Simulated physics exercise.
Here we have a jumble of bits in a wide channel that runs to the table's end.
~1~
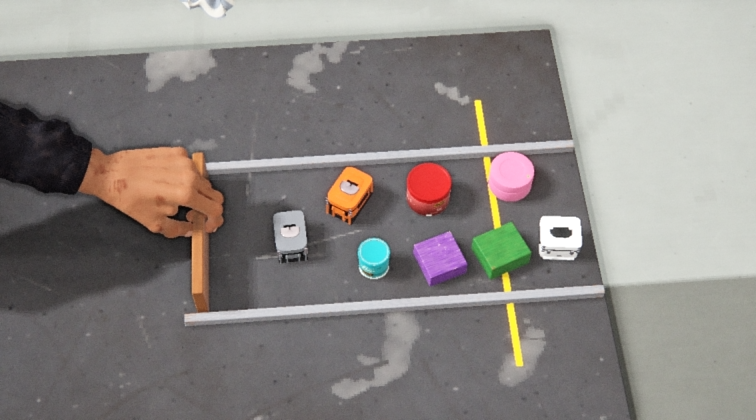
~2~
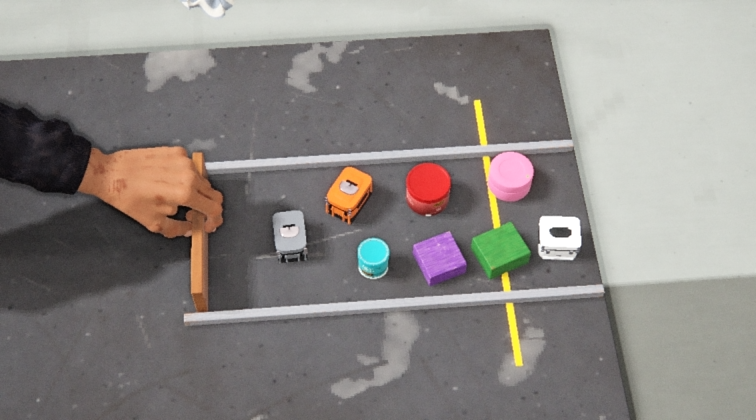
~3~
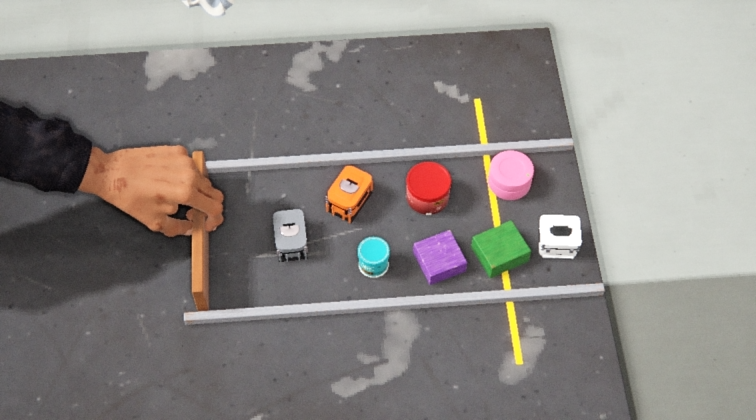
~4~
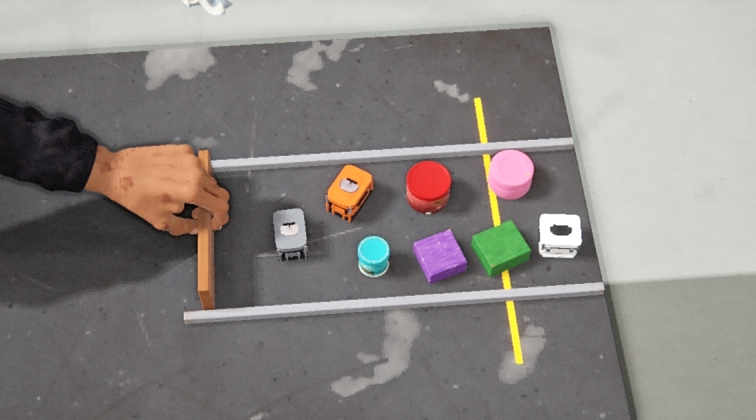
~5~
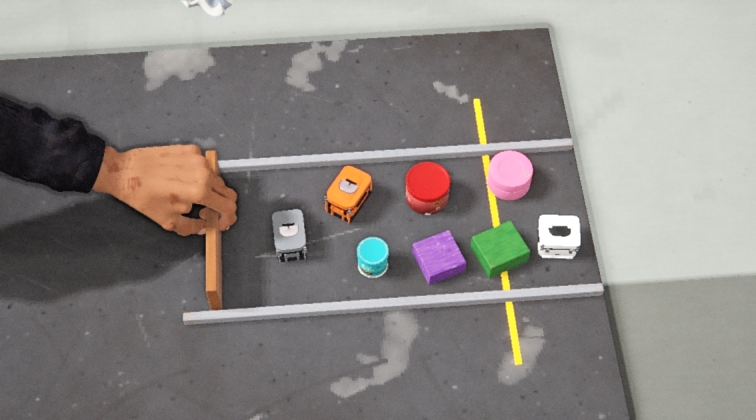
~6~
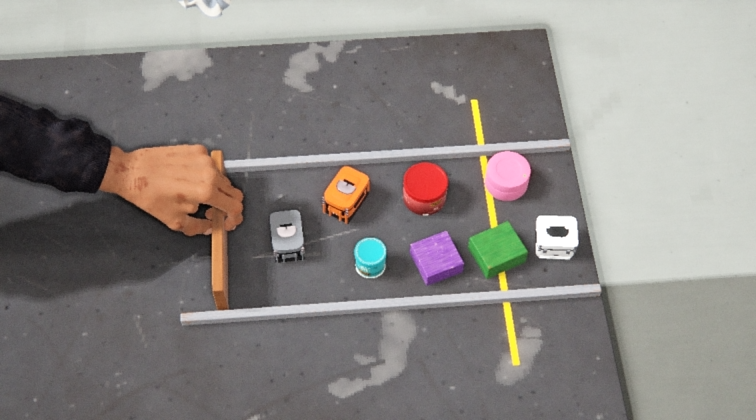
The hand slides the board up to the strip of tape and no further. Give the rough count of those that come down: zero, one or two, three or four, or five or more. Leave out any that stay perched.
In the end the number that fall off is one or two.
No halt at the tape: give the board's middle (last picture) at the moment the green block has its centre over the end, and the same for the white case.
Near (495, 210) and (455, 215).
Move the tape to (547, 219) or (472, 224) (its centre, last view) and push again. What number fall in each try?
The counts: 5 and 1.
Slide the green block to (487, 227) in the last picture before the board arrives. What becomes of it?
The green block is kept.
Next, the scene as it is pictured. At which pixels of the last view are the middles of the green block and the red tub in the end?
First (592, 248), then (541, 183).
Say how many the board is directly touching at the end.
3 of them.
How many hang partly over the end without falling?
The number is 2.
Soon after, none off yet; white case at rest near (556, 238); pink lid at rest near (507, 176); green block at rest near (498, 250).
After that, none off yet; white case at rest near (556, 238); pink lid at rest near (507, 176); green block displaced a little near (511, 251).
In the end, the number that fall off is one or two; gone, white case.
